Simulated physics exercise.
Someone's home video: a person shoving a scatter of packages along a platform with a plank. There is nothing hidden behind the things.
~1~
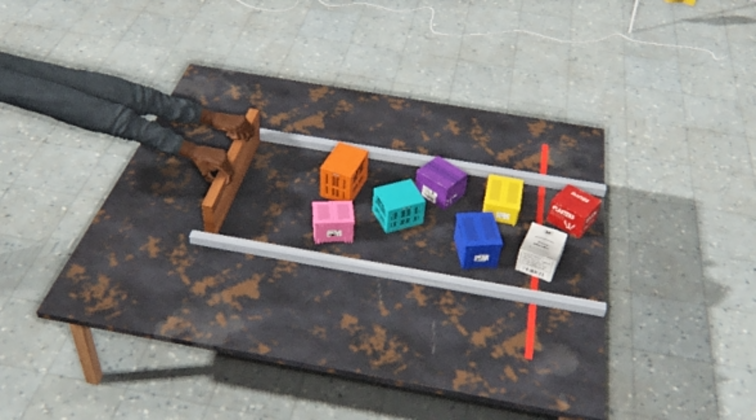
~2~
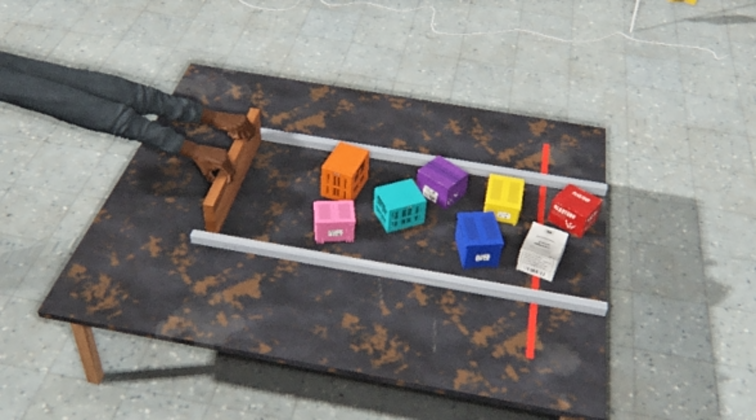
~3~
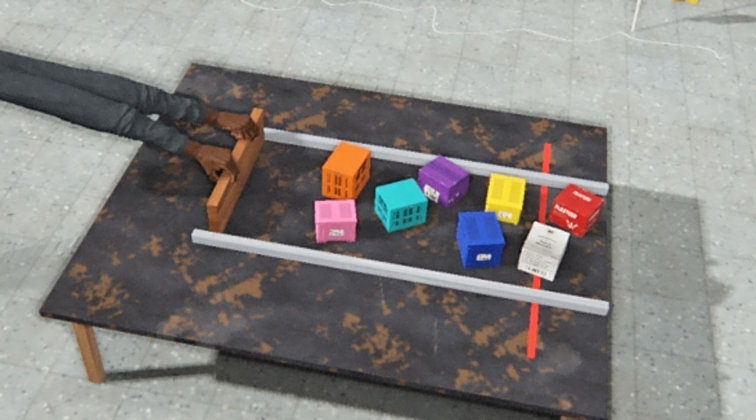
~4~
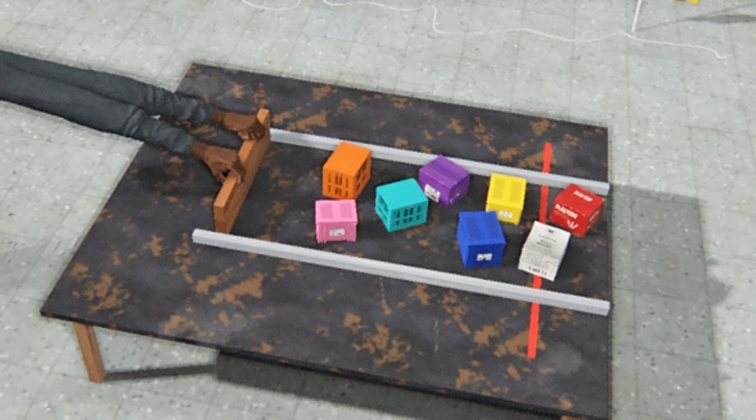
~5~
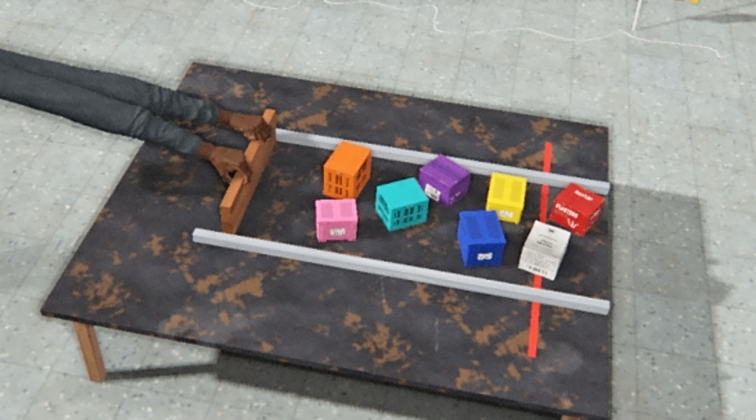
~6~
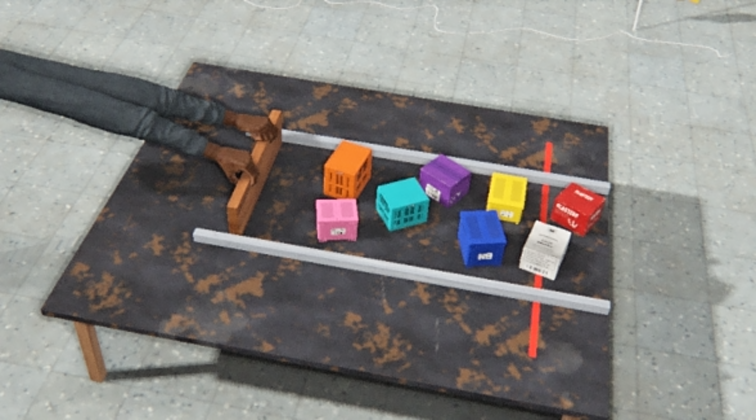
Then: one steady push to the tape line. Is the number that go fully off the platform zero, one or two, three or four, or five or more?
It is three or four.
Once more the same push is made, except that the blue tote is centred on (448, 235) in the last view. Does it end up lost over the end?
Placed there, the blue tote is still up there.
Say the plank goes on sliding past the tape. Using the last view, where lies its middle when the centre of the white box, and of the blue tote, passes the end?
I'd put it close to (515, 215), and close to (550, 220) for the other one.
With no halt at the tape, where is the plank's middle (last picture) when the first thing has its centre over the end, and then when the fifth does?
At the first moment about (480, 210), at the next about (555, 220).
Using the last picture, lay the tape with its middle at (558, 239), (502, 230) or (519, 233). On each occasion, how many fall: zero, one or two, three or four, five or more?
Five or over; either one or two; either three or four.
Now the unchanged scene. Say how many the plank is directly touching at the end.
Count recorded: 2.
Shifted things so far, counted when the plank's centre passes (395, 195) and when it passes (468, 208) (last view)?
Respectively 4 and 8.
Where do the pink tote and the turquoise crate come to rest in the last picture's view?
Taking them in turn, first comes (561, 265), then (587, 239).
A little later, none off yet; red box at rest near (578, 209); white box at rest near (545, 250); yellow tote at rest near (506, 198).
Next, none off yet; red box shifted a little near (582, 210); white box moving near (548, 251); yellow tote shifted about its own width near (541, 203).
When it is over, the number that fall off is three or four; down, yellow tote, white box and red box.
